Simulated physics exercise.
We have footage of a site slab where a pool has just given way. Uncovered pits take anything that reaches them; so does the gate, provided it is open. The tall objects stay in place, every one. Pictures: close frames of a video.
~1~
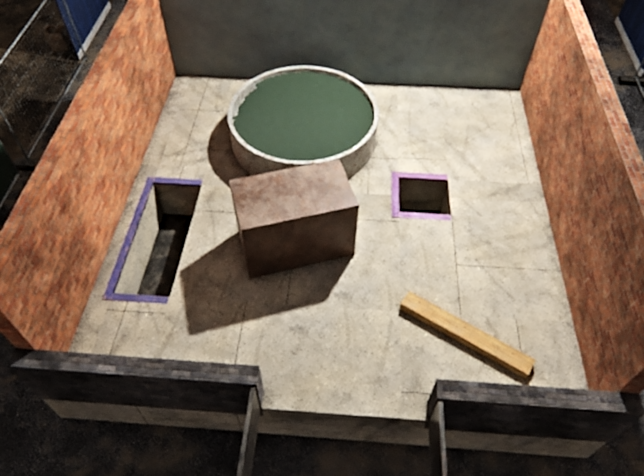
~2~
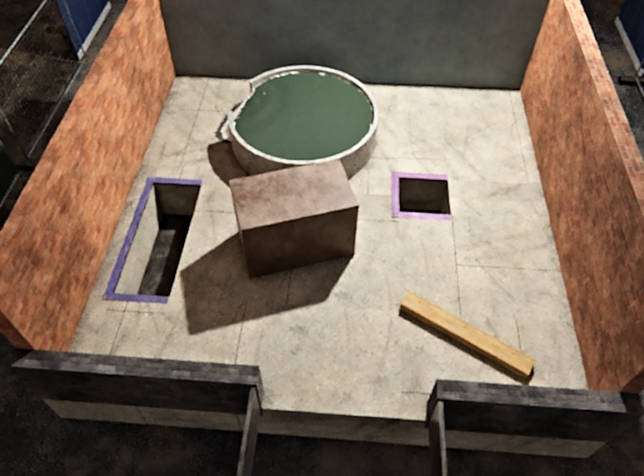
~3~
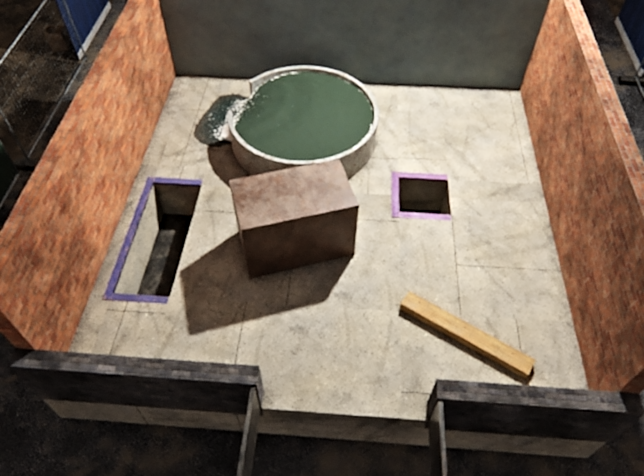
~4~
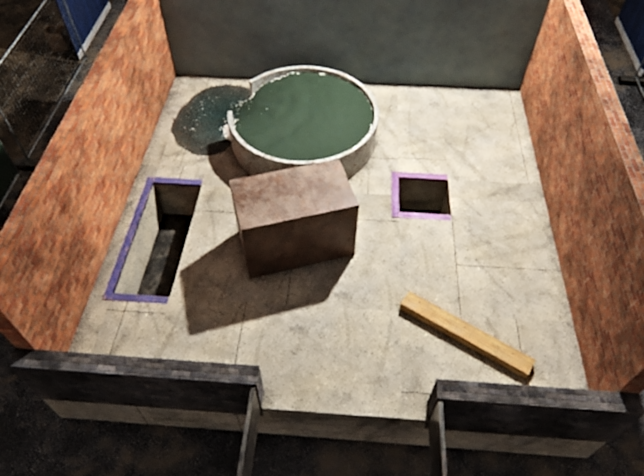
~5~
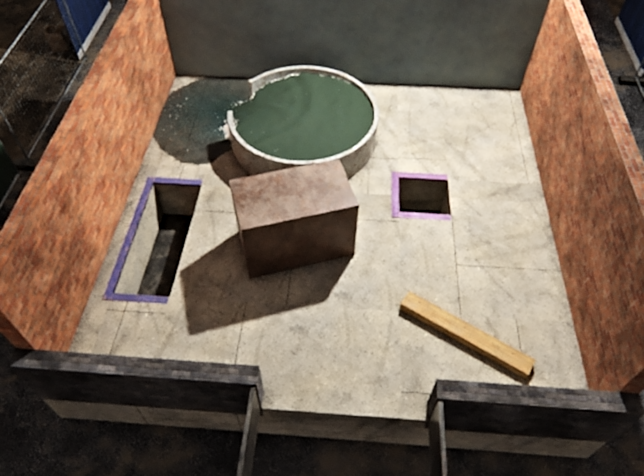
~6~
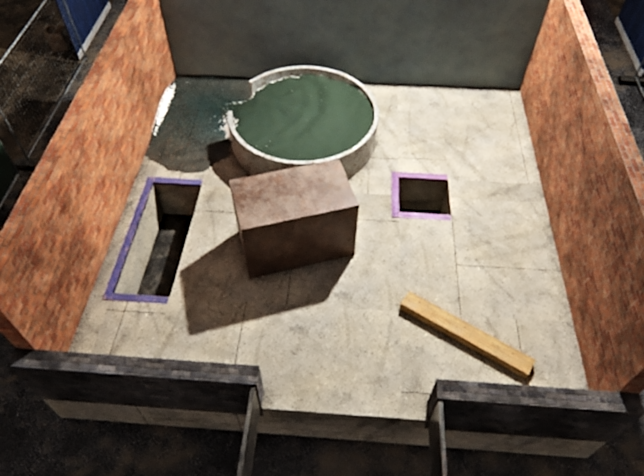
We see a round pool of dark green water on a walled slab, behind a brown block; its left rim gives way, and water pours out, spreading left across the pale floor to the orange wall.
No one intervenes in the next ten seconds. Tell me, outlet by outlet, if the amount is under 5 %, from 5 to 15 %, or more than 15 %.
The gate gets shy of five per cent; the purple pit gets shy of five per cent; the blue pit gets in excess of fifteen per cent.
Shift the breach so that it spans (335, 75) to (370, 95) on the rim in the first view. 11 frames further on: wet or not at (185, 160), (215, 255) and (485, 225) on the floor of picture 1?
Listed in order, they come out without a puddle, without a puddle and without a puddle.
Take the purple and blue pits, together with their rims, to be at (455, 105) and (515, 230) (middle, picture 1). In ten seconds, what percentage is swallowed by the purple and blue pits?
Purple has 8 parts of a hundred and blue has 0.
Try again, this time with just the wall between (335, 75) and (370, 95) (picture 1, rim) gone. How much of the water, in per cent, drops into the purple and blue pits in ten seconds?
Purple 8 %, blue 4 %.
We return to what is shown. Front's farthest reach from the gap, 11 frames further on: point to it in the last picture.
I'd say around (103, 265).
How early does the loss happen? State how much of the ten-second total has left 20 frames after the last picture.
Around 20 %.
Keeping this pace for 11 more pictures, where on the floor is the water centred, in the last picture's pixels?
The water's centre sits above (266, 129).
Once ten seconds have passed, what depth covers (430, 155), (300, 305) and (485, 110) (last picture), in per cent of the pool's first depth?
Around 4, 2 and 10 percent, in that order.
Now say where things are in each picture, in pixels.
In the first picture, the pool at (303, 114) is whole and still.
In the second picture, water pours out at (241, 115) and has run to (224, 139).
In the third picture, the front is at (229, 97), out from the gap at (241, 116).
In the fourth picture, water pours out at (241, 116) and has run to (210, 91).
In the fifth picture, water pours out at (241, 116) and has run to (166, 102).
In the sixth picture, water pours out at (241, 115) and has run to (175, 80).
A moment on, water covers 10 % of the floor; the gate 0 %, the purple pit 0 %, the blue pit 0 %.
Next, water covers 15 % of the floor; the gate 0 %, the purple pit 0 %, the blue pit 2 %.
Then, water covers 25 % of the floor; the gate 0 %, the purple pit 0 %, the blue pit 8 %.
Later, water covers 40 % of the floor; the gate 0 %, the purple pit 0 %, the blue pit 20 %.
In the end, water covers 65 % of the floor; the gate 0 %, the purple pit 1 %, the blue pit 34 %.
